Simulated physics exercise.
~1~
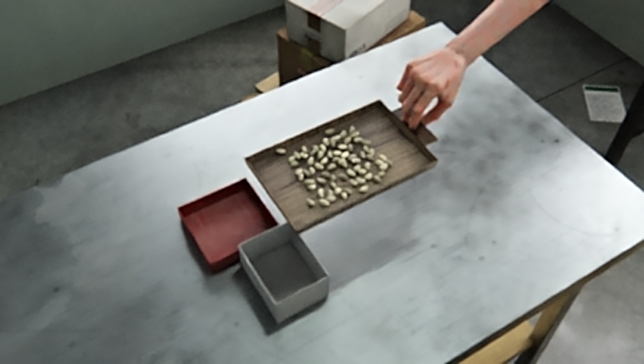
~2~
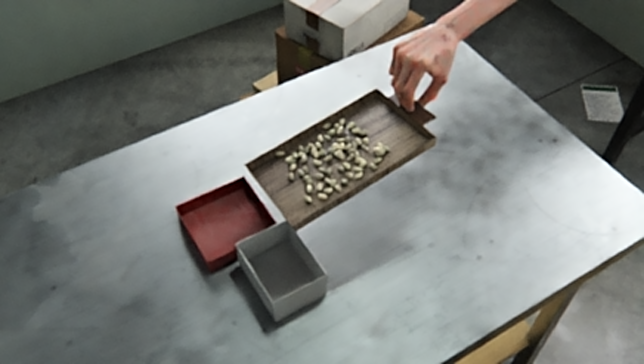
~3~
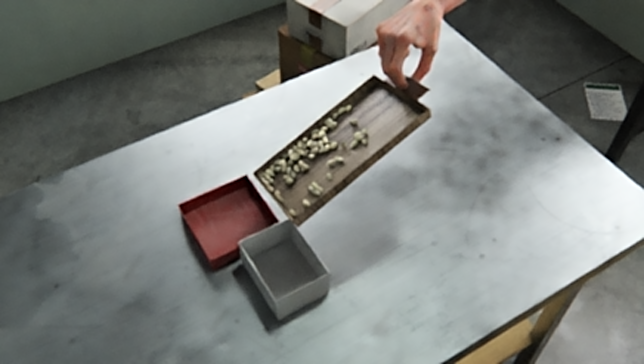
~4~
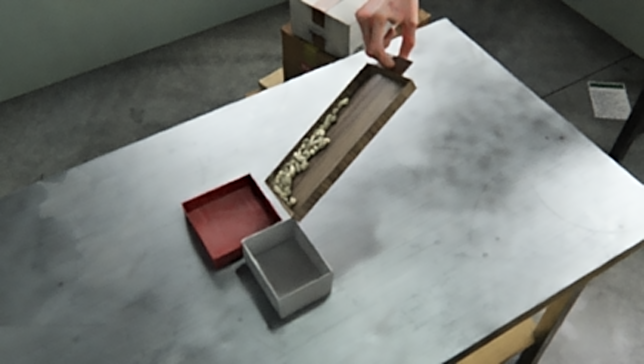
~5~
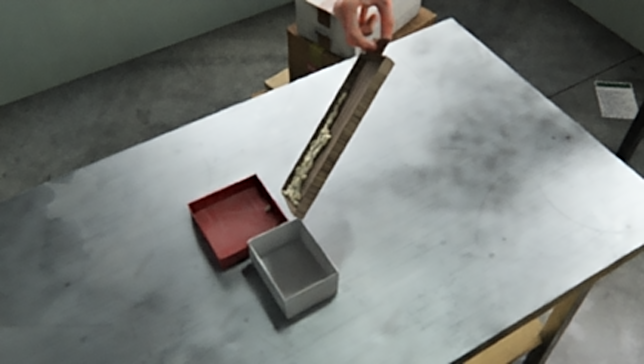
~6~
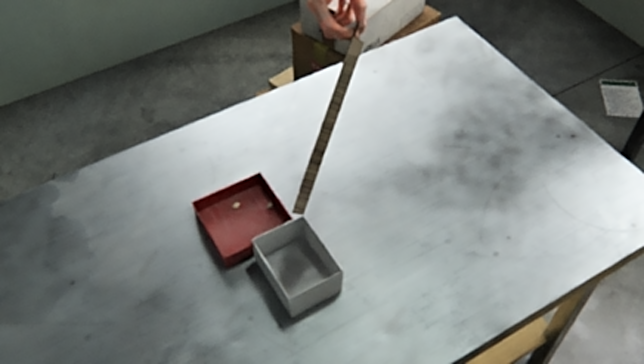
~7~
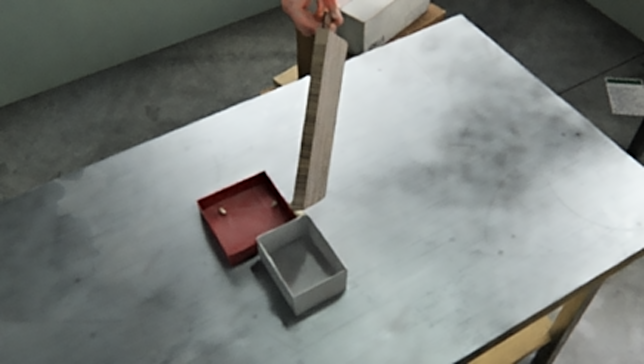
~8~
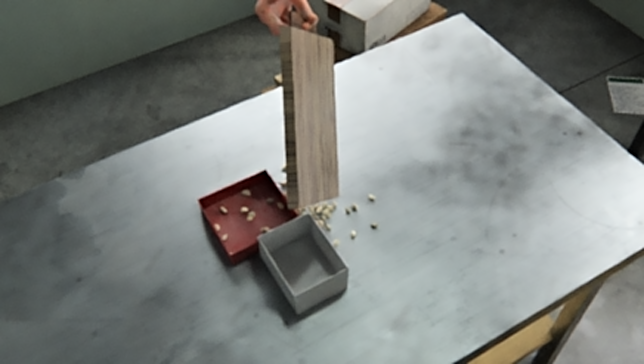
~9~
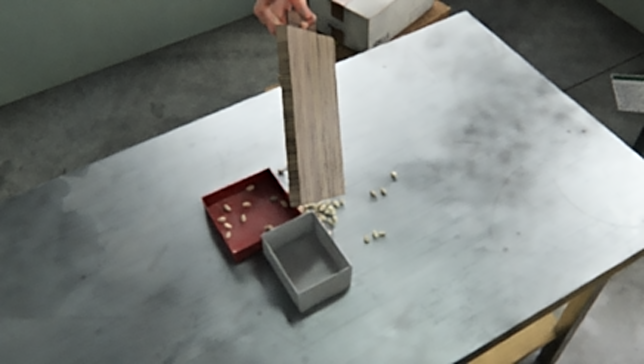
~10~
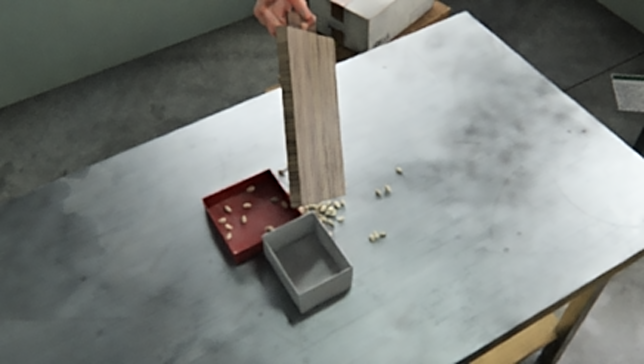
A hand grips the far end of a shallow wooden tray of small pale beans on a smudged grey table, viewed from above at an angle in a grey room. Just below the tray's near end sit a red tin on the left and a light grey-white tin on the right. The hand raises the far end, and the beans slide down and bunch along the tray's left side. As the tray swings upright and past vertical, its underside showing, beans tumble out. Some land in the red tin, but most end up on the table behind and to the right of the pale tin, which looks empty, while the hand keeps holding the tray up.
